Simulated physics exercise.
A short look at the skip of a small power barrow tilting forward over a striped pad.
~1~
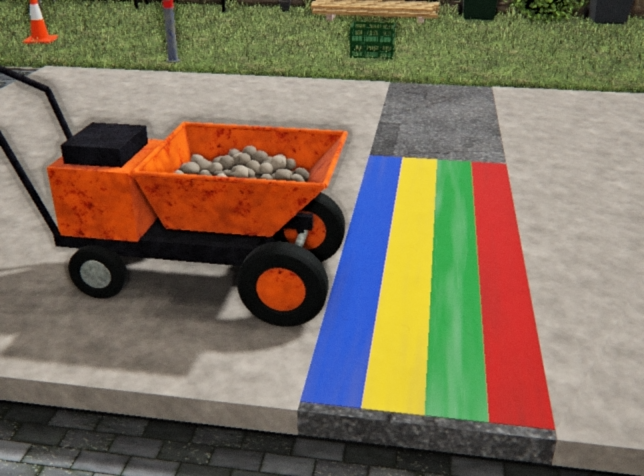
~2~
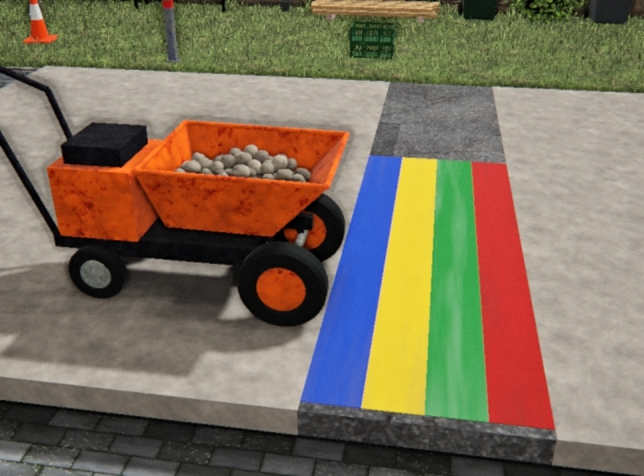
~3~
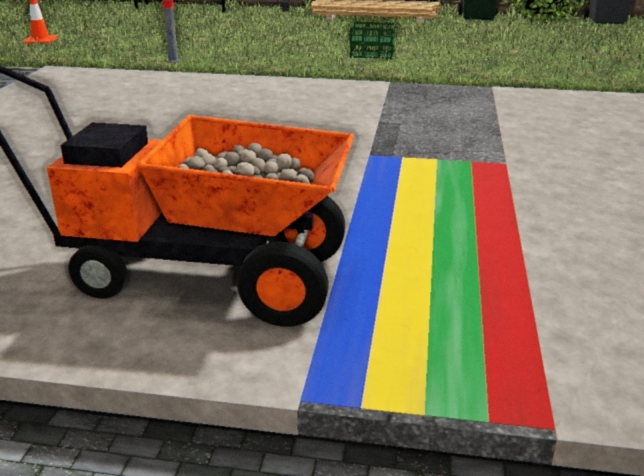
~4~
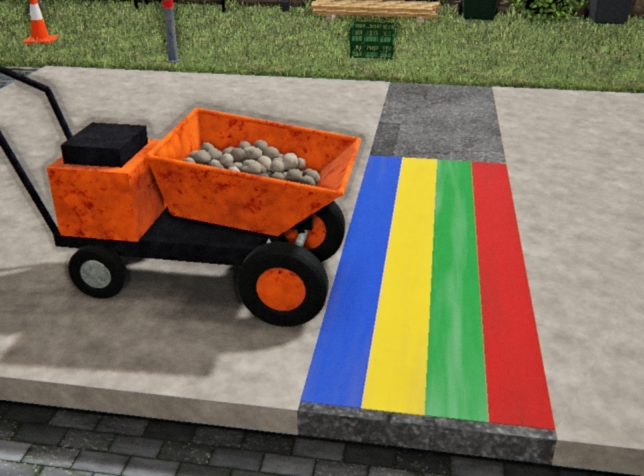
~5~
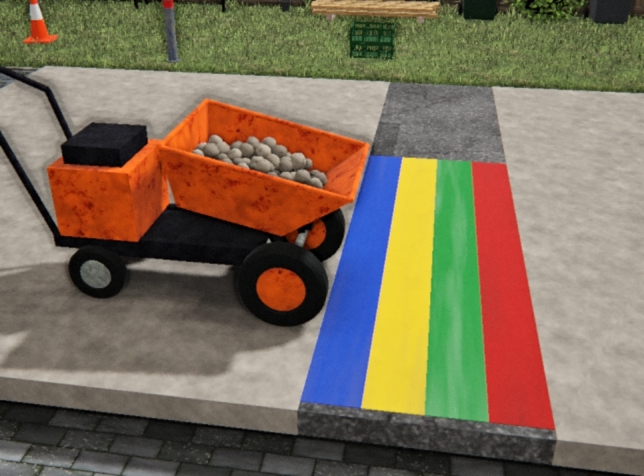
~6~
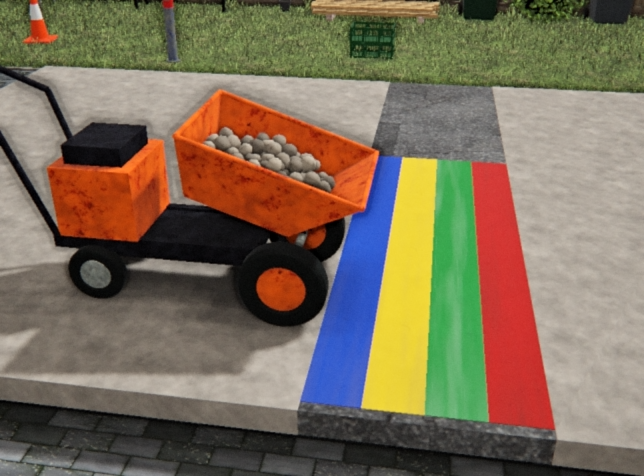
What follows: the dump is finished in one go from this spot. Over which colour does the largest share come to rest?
Most lies over the green band.
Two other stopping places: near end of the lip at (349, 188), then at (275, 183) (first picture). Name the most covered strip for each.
In turn: The green one; the strip in yellow.
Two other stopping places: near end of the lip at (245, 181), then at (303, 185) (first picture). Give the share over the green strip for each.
The first gives 10 %, the second 40 %.
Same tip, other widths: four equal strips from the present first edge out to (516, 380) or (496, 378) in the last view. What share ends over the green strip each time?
About 40 and 40 per cent.
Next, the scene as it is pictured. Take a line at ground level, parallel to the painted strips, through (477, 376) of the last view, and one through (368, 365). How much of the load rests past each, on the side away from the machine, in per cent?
Near 30 % and 90 %.
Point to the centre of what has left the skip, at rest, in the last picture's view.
At about (451, 301).
Soon after the last picture, skip tipped steeply; all in the skip.
A little later, skip tipped steeply; about two thirds in the skip; a small part over the yellow strip; about a quarter over the green strip; a stray few over the red strip; a stray few falling.
Later still, skip tipped right over; a small part in the skip; about a quarter over the yellow strip; about half over the green strip; about a quarter over the red strip; a stray few off the paint.
At rest, skip tipped right over; a small part in the skip; none over the blue strip; about a quarter over the yellow strip; about half over the green strip; about a quarter over the red strip; a stray few off the paint.
